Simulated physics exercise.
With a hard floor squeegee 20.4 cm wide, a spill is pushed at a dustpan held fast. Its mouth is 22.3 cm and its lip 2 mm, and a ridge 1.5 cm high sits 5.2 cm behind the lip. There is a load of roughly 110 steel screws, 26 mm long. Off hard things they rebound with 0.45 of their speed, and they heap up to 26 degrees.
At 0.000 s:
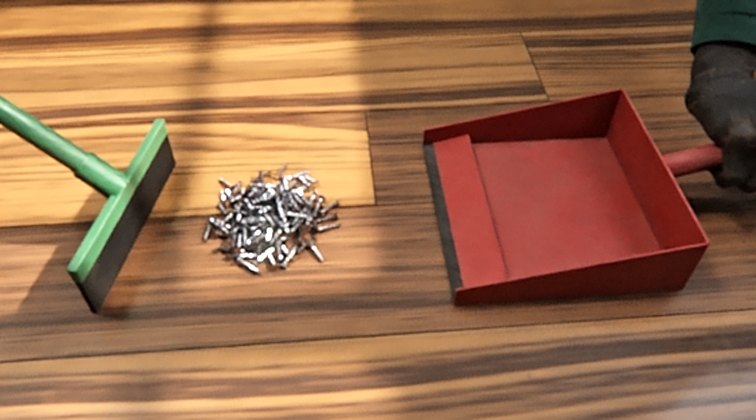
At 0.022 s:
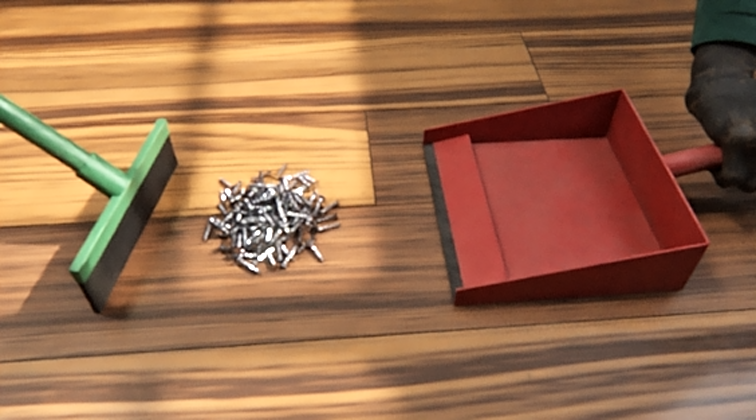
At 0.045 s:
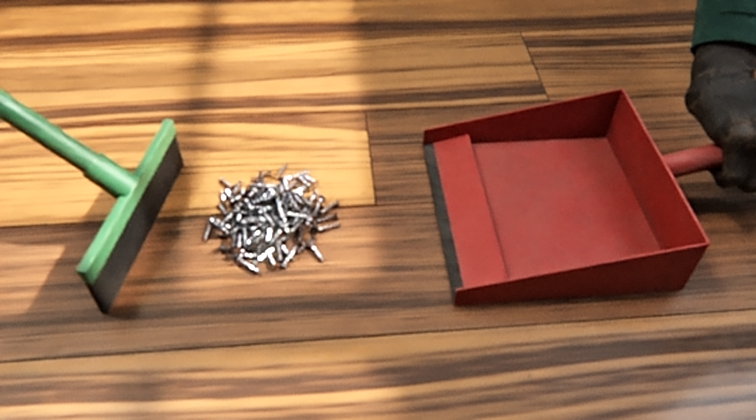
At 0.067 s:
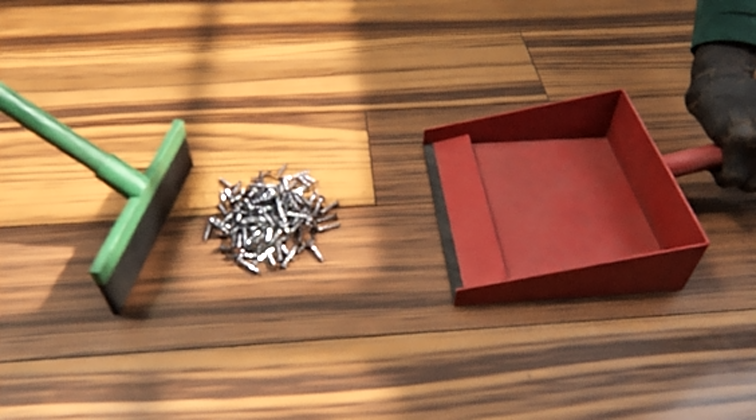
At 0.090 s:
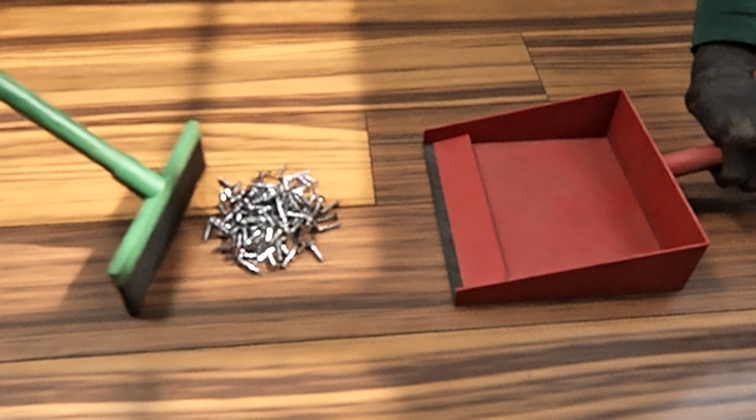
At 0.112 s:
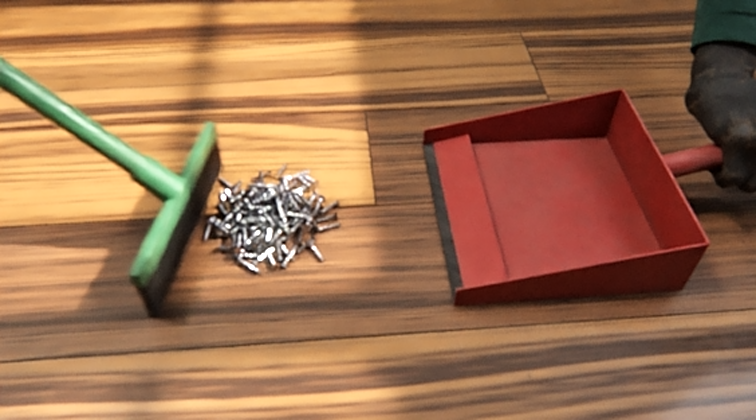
A black-gloved hand with a green sleeve grips the handle of a red dustpan at the right, on a striped wooden floor seen from above at an angle. A small heap of shiny steel screws lies left of centre, between the pan and a green squeegee with a dark blade. The squeegee slides a short way rightward to the heap's edge, while the screws, pan and camera stay still.
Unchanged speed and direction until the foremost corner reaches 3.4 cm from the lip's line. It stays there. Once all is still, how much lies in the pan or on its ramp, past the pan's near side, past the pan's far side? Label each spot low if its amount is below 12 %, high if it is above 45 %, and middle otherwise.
Pan: Middle, near side: Low, far side: Low.
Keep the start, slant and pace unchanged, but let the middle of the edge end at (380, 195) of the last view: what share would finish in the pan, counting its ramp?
Some 20 per cent.
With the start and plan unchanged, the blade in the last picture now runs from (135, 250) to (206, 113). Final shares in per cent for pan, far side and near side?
That ends as pan 5, far 10, and near 0.
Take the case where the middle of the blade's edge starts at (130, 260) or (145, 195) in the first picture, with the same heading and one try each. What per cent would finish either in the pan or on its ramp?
First try about 35 per cent, second about 30 per cent.
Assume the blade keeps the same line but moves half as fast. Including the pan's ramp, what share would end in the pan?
Roughly 10 in a hundred.
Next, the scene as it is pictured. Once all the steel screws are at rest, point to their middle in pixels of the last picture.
When it all comes to rest, the middle is near (435, 234).
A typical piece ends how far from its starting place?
About 18 cm.
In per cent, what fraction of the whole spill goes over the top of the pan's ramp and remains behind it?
Roughly 5 percent.
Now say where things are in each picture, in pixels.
In the first picture, blade from (78, 275) to (161, 130), moved 0.0 cm, 0 of the pieces shifted so far; middle of the pieces at (265, 221); pan at (557, 210).
In the second picture, blade from (80, 276) to (163, 130), moved 0.2 cm, 0 of the pieces shifted so far; middle of the pieces at (265, 221).
In the third picture, blade from (88, 276) to (170, 130), moved 0.9 cm, 0 of the pieces shifted so far; middle of the pieces at (265, 221).
In the fourth picture, blade from (100, 277) to (180, 131), moved 2.0 cm, 0 of the pieces shifted so far; middle of the pieces at (265, 221).
In the fifth picture, blade from (118, 278) to (194, 132), moved 3.6 cm, 0 of the pieces shifted so far; middle of the pieces at (265, 221).
In the sixth picture, blade from (139, 280) to (212, 133), moved 5.5 cm, 0 of the pieces shifted so far; middle of the pieces at (265, 221); pan at (557, 210). Its pace works out near 0.88 m/s, heading 10 degrees towards the viewer's side.
Then, at 0.24 s, middle of the blade 14 cm from the lip; 0 % over the lip, far side 0 %, near side 0 %.
Then, at 0.32 s, middle of the blade 8 cm from the lip; 0 % over the lip, far side 0 %, near side 0 %.
After 0.54 s, middle of the blade 6 cm from the lip; 30 % over the lip, far side 0 %, near side 5 %.
In the end, at 1.5 s, pan 30 %, near side 5 %, far side 0 %, in front of the lip or behind the blade 65 %.
